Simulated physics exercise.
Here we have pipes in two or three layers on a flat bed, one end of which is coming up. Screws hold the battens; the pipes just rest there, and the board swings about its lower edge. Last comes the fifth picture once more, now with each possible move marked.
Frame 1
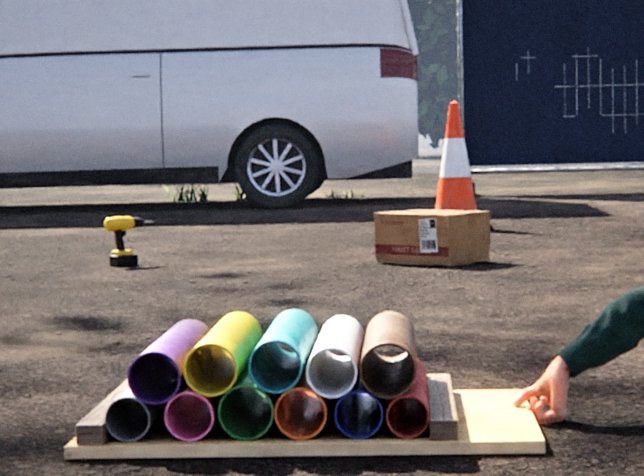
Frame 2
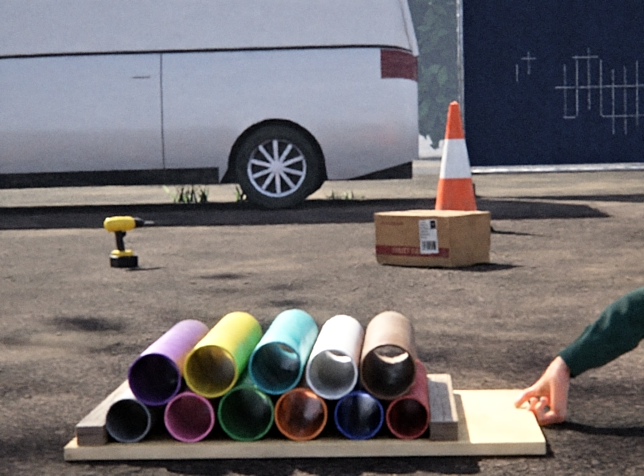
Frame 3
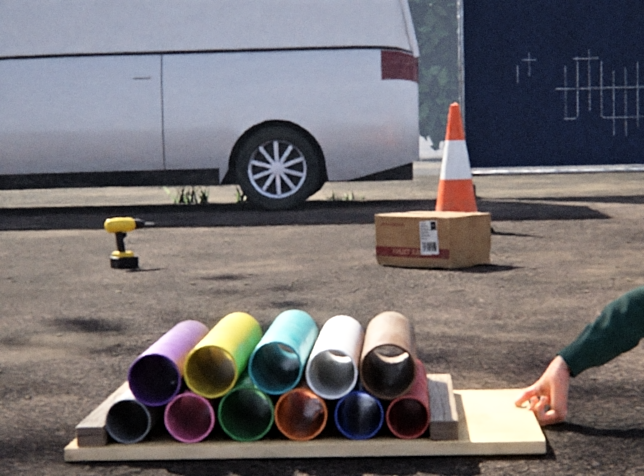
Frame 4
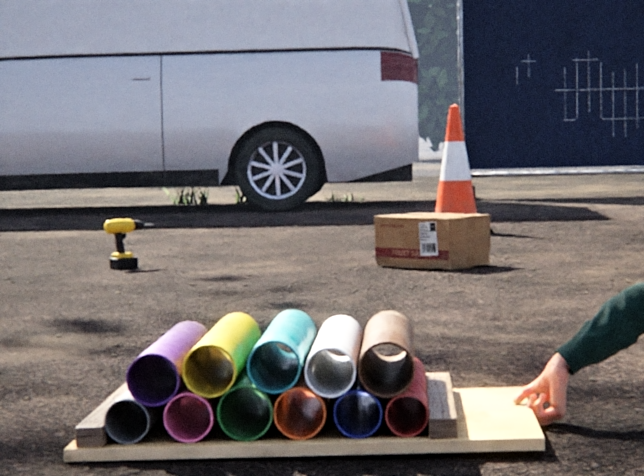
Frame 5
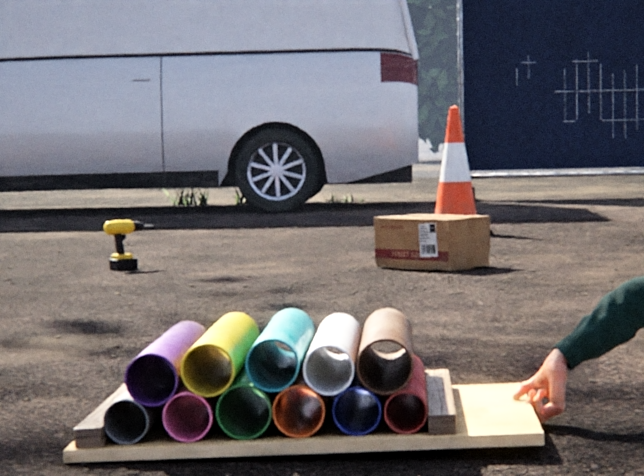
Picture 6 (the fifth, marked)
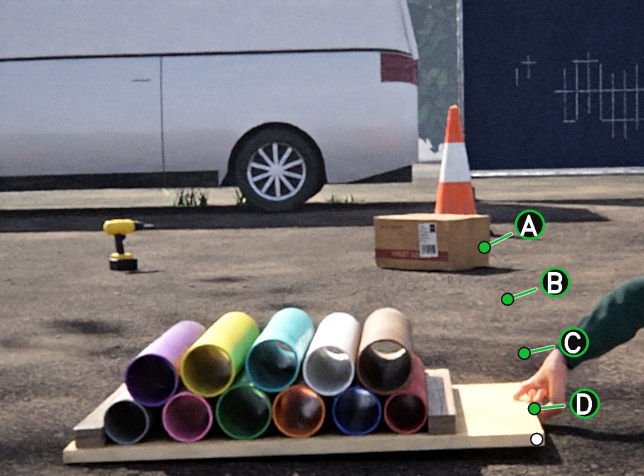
At first, colourful pipes lie in two stacked rows between battens on a flat wooden board, while a hand at the right grips its end, with a van, cone, box and drill behind. Then the hand raises that end very slightly, and the pipes keep their places on the board.
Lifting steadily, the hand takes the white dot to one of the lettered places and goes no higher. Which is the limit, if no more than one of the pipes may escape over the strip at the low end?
The highest mark that will do is B.
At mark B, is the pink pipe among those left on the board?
Yes, with B.
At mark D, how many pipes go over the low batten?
It comes to none.
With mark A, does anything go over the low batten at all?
At A: Yes.
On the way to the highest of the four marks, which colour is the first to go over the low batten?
First is the purple one.
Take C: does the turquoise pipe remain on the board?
The turquoise pipe: Yes.
On the marked copy, A at (485, 248); B at (508, 299); C at (524, 353); D at (534, 409); the white dot at (537, 439).
Taking B. A third of the way, board at 14°.
Two thirds of the way, board at 19°.
When it is over, board at 19°, one over the low batten (purple).
As for the rest, A two over the low batten (yellow, purple); C one over the low batten (purple); D none over the low batten.
